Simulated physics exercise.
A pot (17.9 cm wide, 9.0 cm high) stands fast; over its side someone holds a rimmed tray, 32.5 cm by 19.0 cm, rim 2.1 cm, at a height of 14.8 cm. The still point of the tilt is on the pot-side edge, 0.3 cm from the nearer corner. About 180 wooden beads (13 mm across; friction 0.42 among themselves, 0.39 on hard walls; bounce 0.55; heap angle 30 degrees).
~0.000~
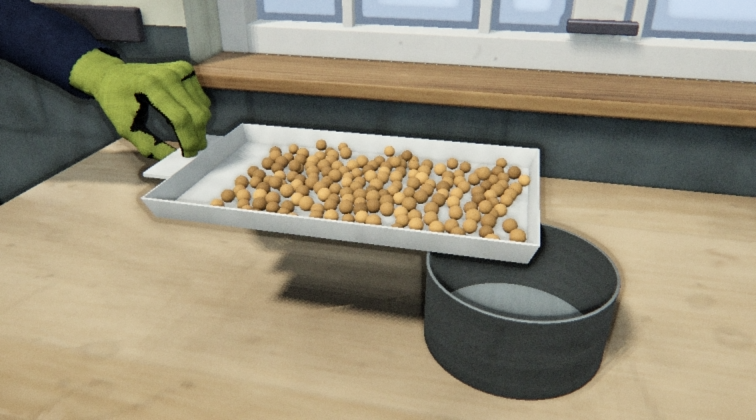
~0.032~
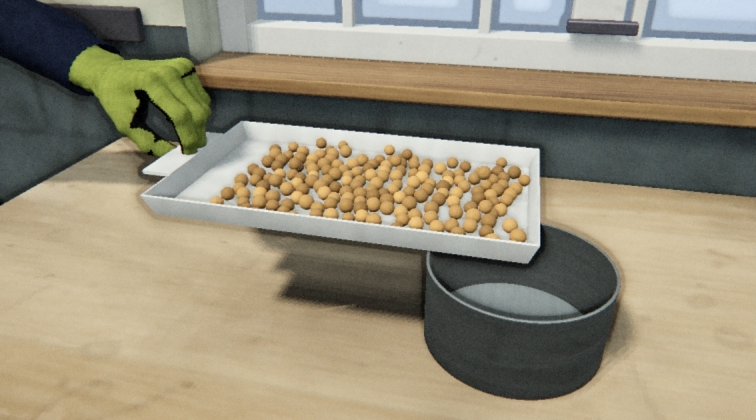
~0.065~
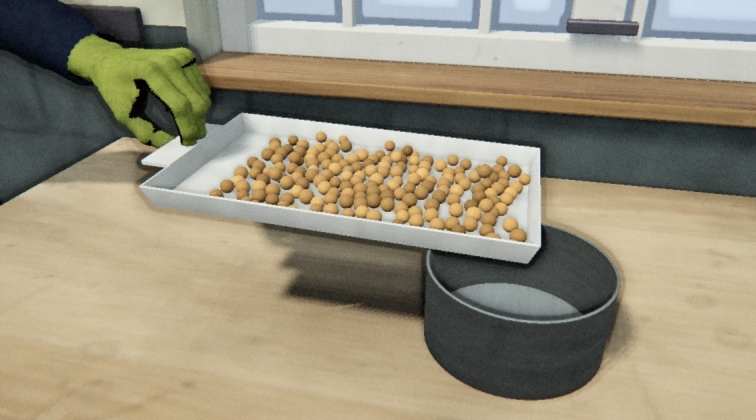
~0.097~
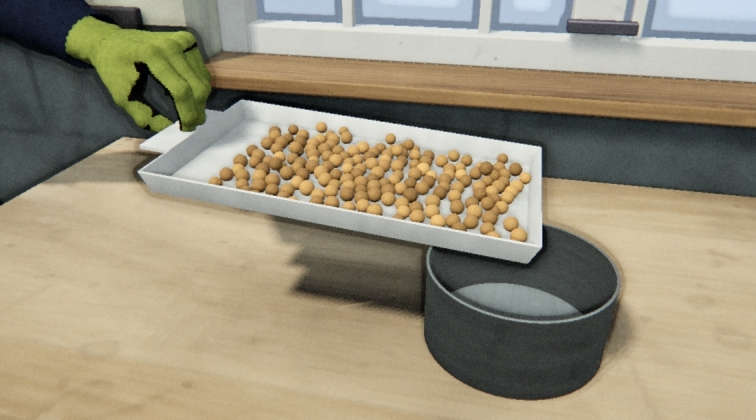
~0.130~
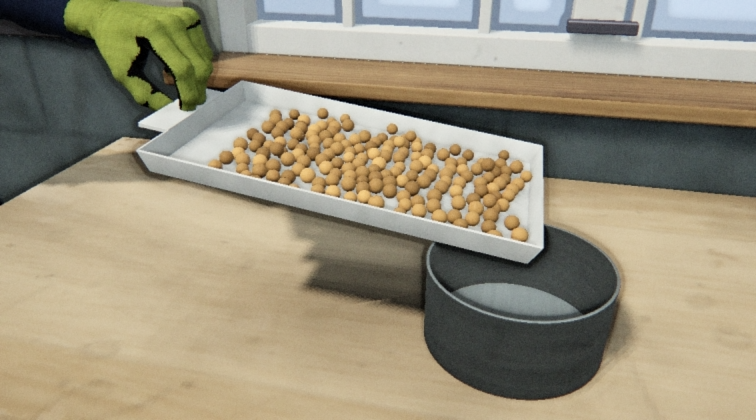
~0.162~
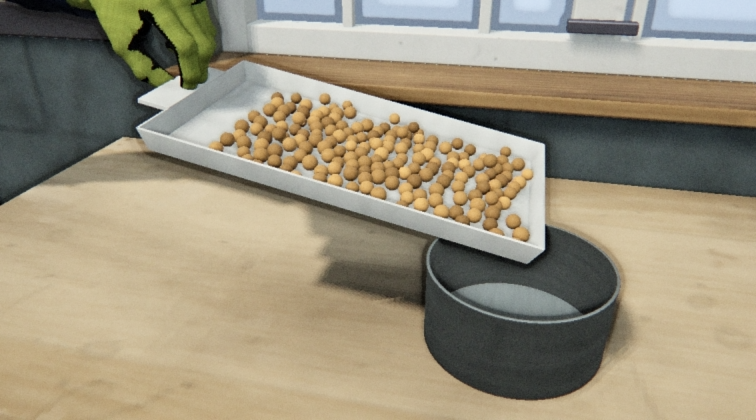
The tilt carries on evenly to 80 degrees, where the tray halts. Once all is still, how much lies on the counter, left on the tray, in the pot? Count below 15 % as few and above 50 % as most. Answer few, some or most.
Counter most, tray few, pot some.
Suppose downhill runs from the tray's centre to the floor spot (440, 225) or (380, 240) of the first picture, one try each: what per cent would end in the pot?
Some 5 and 0 per cent.
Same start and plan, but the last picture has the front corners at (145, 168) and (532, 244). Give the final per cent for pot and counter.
Pot 0, counter 100.
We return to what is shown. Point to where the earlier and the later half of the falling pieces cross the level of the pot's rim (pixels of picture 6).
First near (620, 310), later near (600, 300).
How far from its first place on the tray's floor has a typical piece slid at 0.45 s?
Roughly 5 cm.
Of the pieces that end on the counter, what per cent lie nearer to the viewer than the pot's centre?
Roughly 80 per cent.
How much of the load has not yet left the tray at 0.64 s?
Roughly 90 per cent.
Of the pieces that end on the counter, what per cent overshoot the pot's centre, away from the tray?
Some 100 per cent.
After 0.45 s, tilt 46 degrees; the tray holds 100 %, the pot 0 %.
After 0.64 s, tilt 68 degrees; the tray holds 90 %, the pot 0 %.
After 0.95 s, tilt 80 degrees; the tray holds 10 %, the pot 20 %.
At rest (2.0 s), counter 70 %, tray 0 %, pot 30 %.
